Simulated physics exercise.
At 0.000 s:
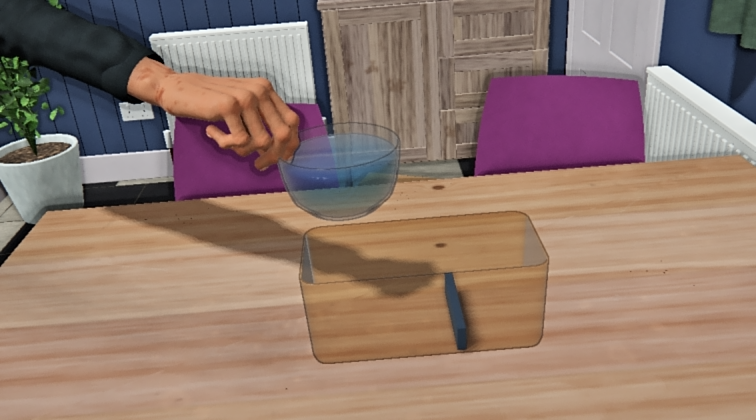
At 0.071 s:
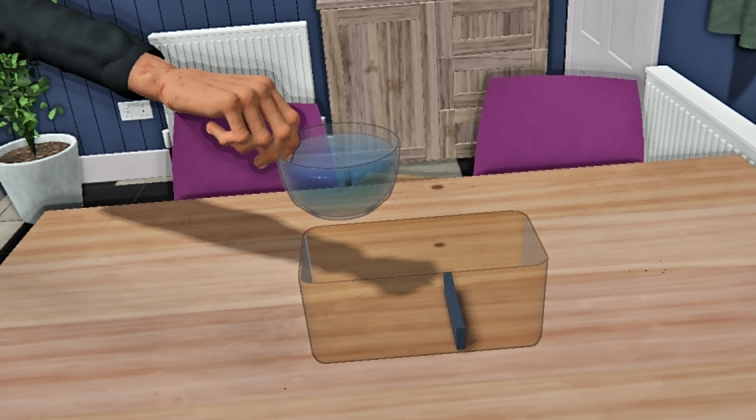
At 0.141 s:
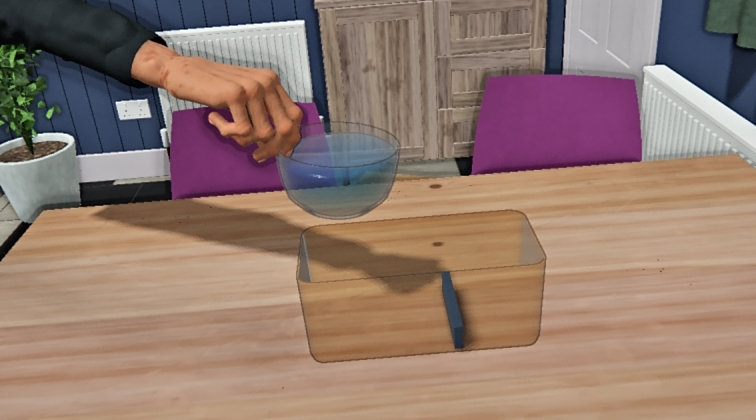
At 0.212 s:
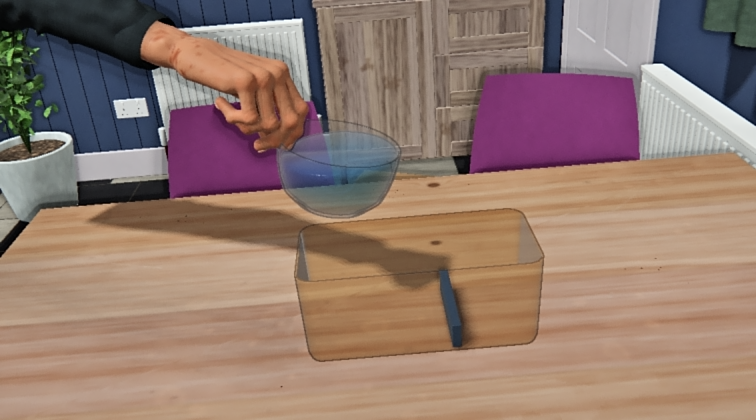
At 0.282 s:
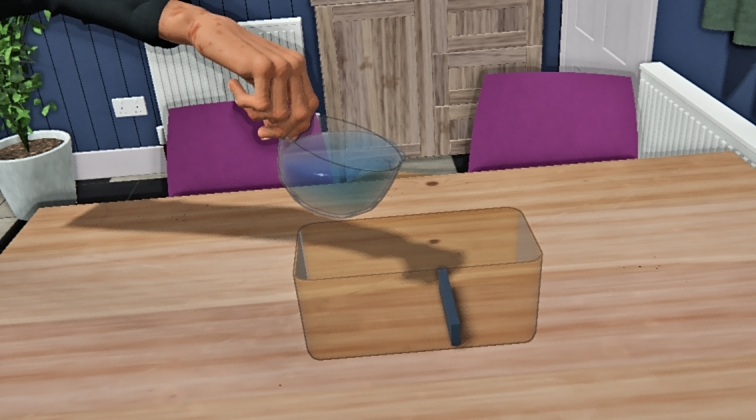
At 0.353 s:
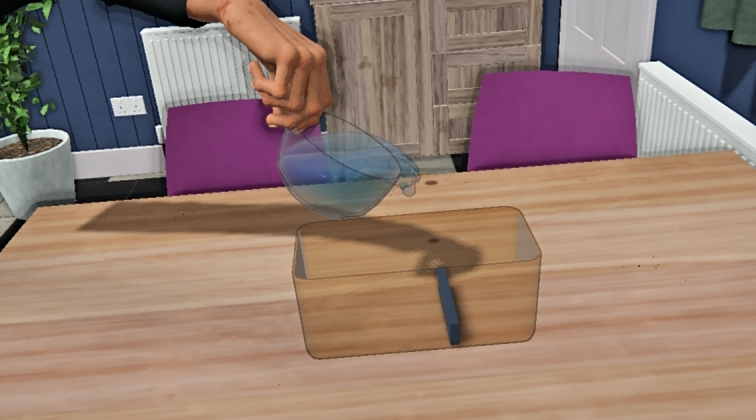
A clear bowl of bluish water tilted gently to the right beneath a hand above a wooden table, and a little water slipped over its rim above an empty see-through oblong basin.
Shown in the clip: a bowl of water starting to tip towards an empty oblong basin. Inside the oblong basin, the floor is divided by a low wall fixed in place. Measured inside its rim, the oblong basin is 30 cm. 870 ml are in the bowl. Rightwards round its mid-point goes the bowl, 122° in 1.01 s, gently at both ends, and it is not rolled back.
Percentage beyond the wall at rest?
42 per cent.
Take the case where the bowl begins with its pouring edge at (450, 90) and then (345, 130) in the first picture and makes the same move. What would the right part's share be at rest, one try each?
In turn about 55 and 15 per cent.
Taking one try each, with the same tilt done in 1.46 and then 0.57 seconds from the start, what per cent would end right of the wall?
55 then 35 %.
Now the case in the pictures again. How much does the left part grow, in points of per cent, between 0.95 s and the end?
About 3 percent.
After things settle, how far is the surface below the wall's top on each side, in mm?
For the left, around 16 mm; for the right, around 8 mm.
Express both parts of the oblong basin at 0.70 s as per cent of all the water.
About 20 left, about 40 right.
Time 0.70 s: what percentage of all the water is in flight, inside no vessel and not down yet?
My guess is roughly 22 %.
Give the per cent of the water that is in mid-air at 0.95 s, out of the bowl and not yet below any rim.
Close to 1 per cent.
Then, 0.70 s in, the tilt is 96° and 17 per cent is still to pour, 21 is left of the wall and 41 right of it.
Then, 0.95 s in, the tilt is 121° and 0 per cent is still to pour, 54 is left of the wall and 45 right of it.
Then, 1.22 s in, the tilt is 122° and 0 per cent is still to pour, 58 is left of the wall and 41 right of it.
Then, 1.51 s in, the tilt is 122° and 0 per cent is still to pour, 58 is left of the wall and 42 right of it.
Finally, 58 per cent lies left of the wall, 42 right of it and 1 outside.
